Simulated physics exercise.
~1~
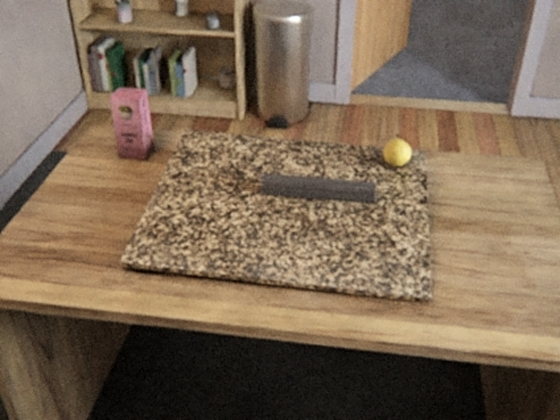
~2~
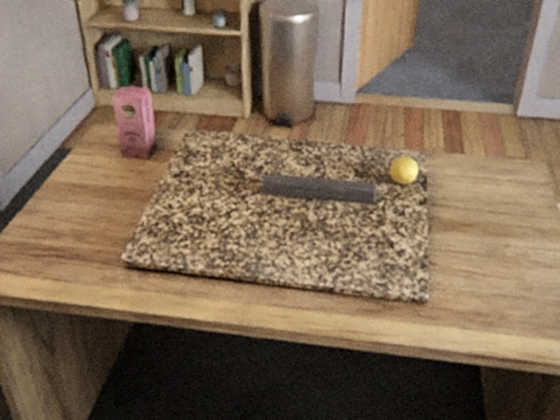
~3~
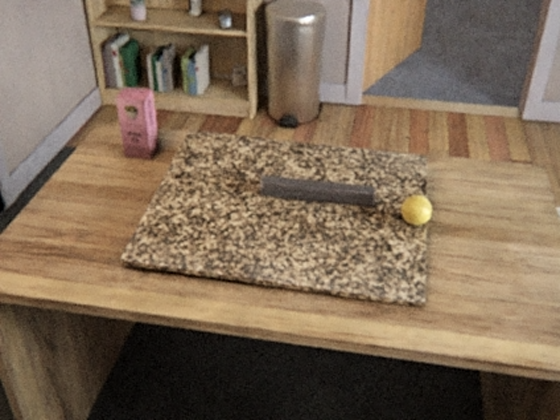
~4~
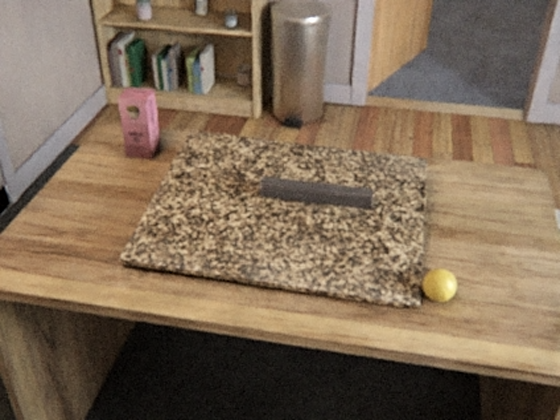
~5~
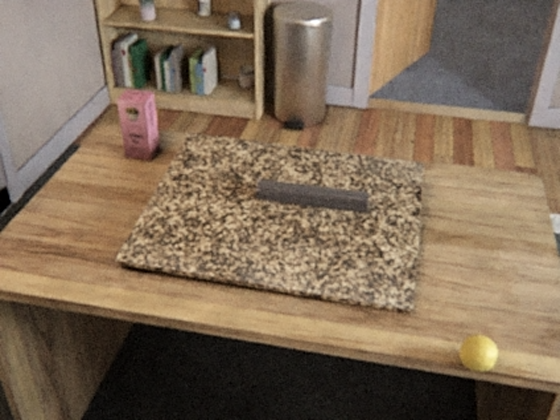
A wooden table stands in a room with a bookshelf, a metal bin and an open doorway behind it, seen from above and in front as the view drifts slightly sideways. A wide, speckled brown board lies askew on the table, with a dark grey bar across it, a pink carton near its far left corner and a yellow lemon near its far right corner. The lemon rolls toward the viewer along the right side of the board, then crosses its right edge onto the tabletop. It continues forward and rightward, ending near the table's front edge, while the carton stays in place.
